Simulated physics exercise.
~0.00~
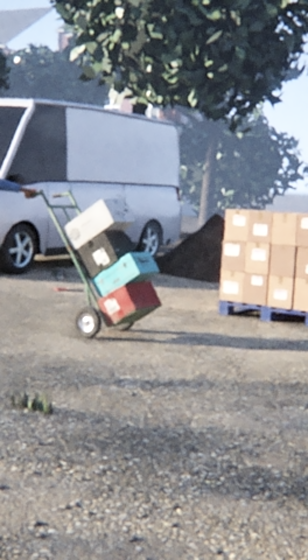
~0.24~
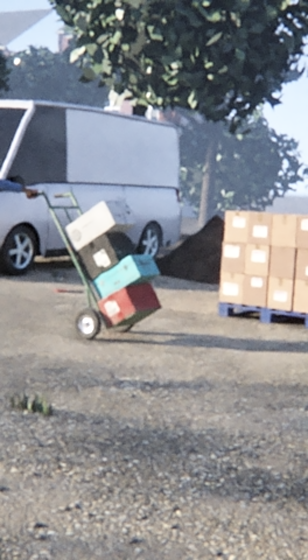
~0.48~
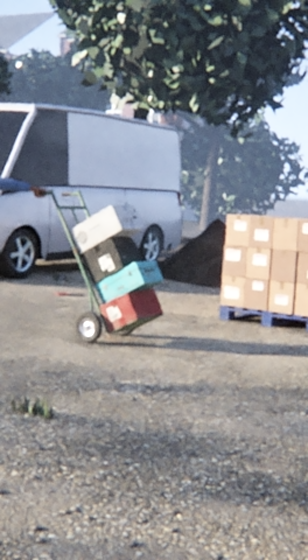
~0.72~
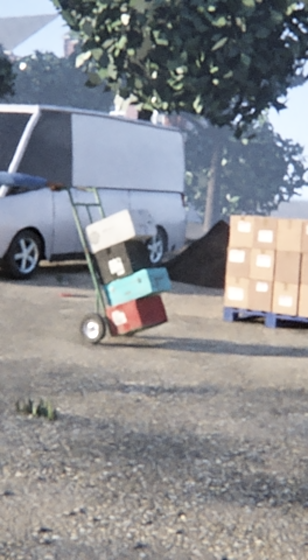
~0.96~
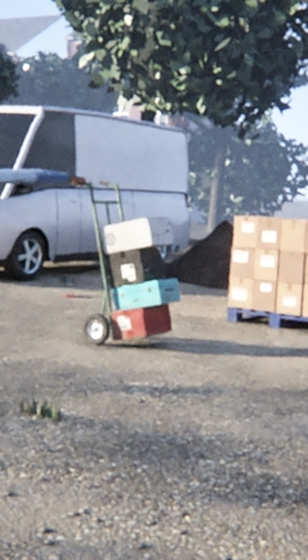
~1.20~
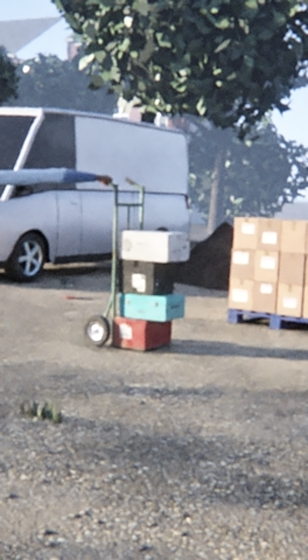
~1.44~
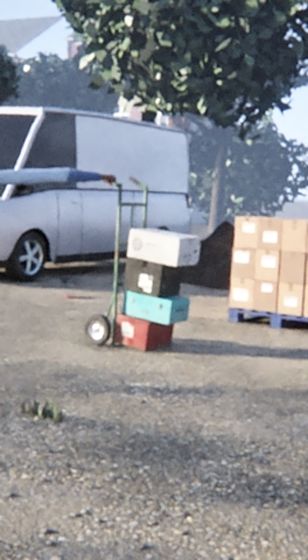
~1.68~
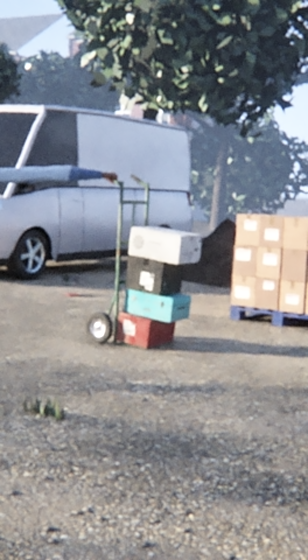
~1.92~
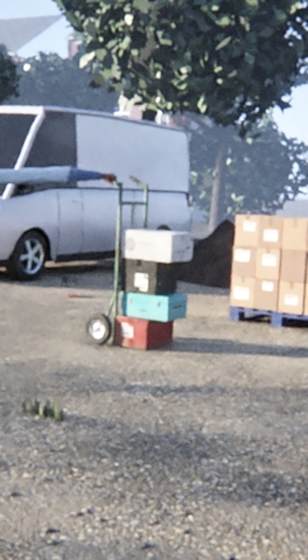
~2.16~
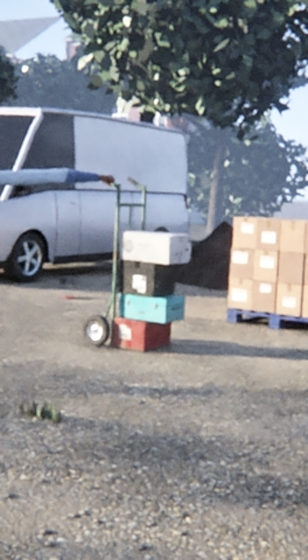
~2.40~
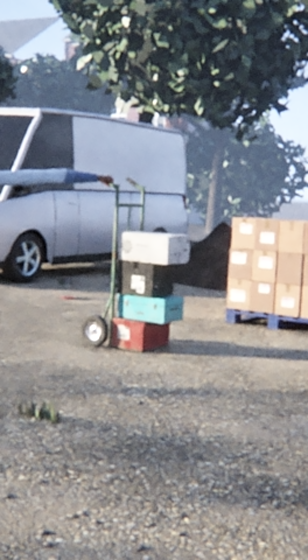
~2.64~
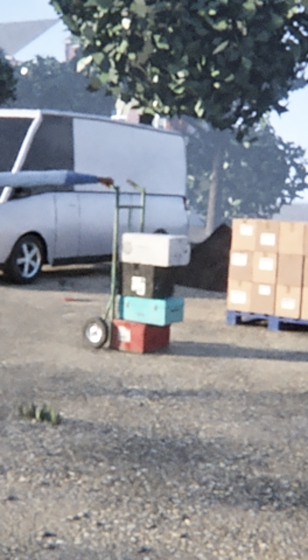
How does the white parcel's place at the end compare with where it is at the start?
It ends up farther to the right and a little lower than where it starts, still on top of the stack.
